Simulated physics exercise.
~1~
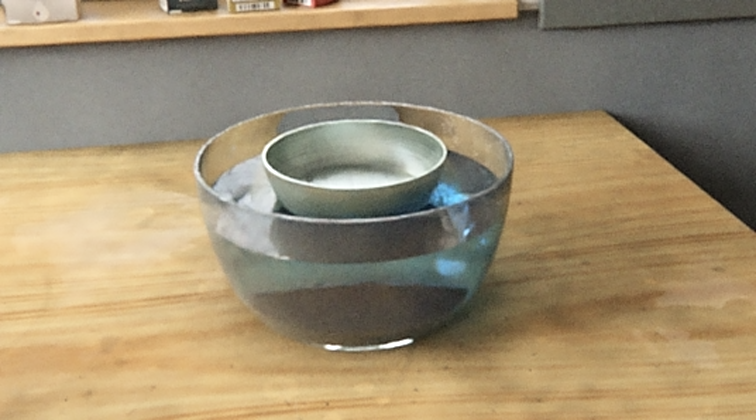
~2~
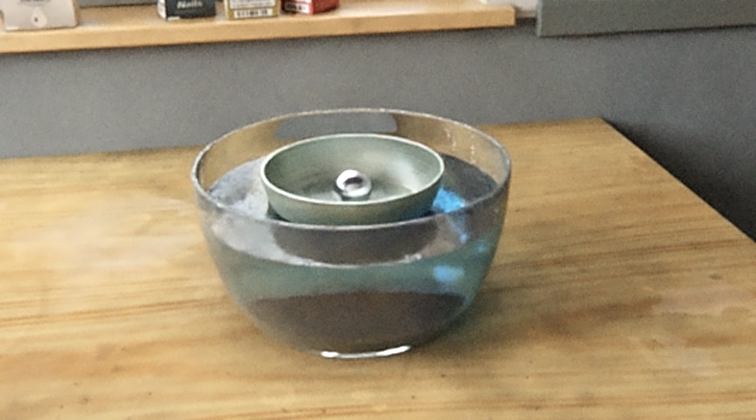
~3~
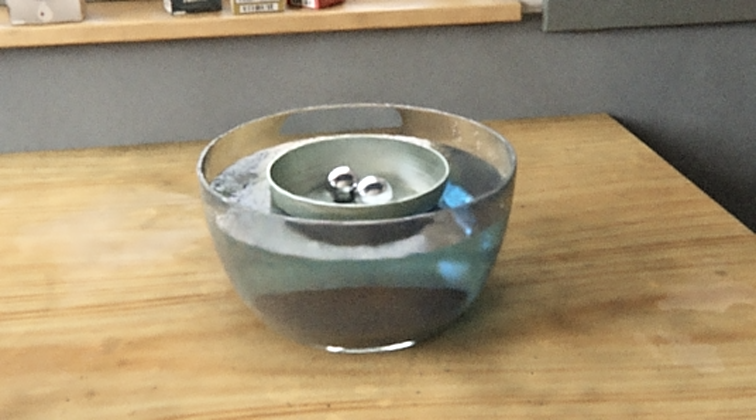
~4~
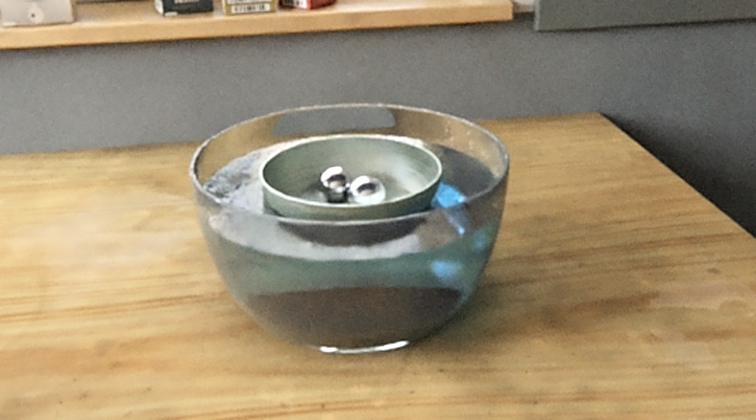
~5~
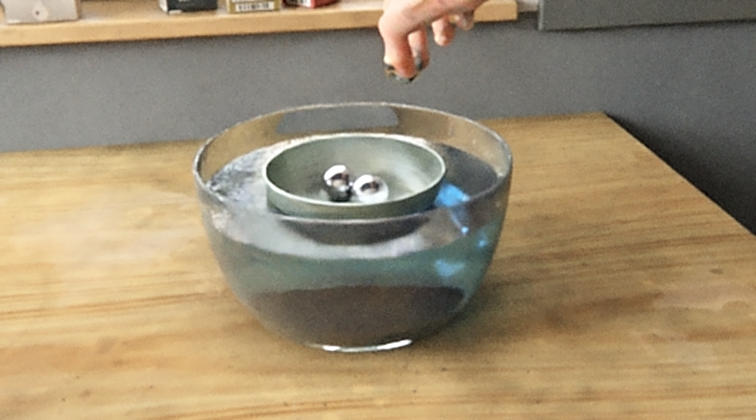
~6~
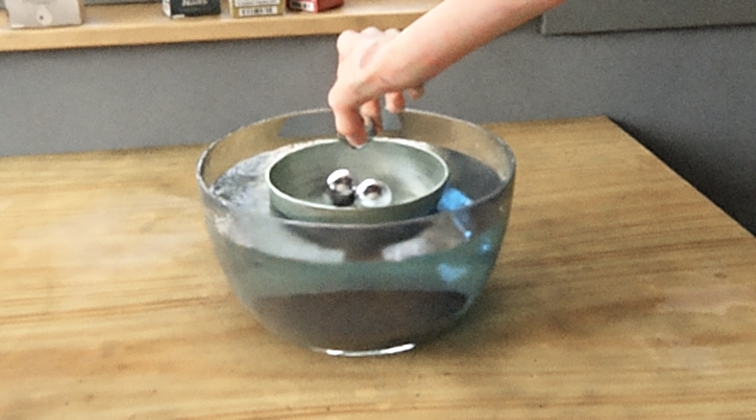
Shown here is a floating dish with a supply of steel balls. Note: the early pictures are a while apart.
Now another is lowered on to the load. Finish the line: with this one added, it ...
With this one added, it stays up.
Next, the steel ball is in and the dish dips.
After that, it steadies; about a fifth of its side above the surface.
Finally, the dish floats; about a fifth of its side above the surface.
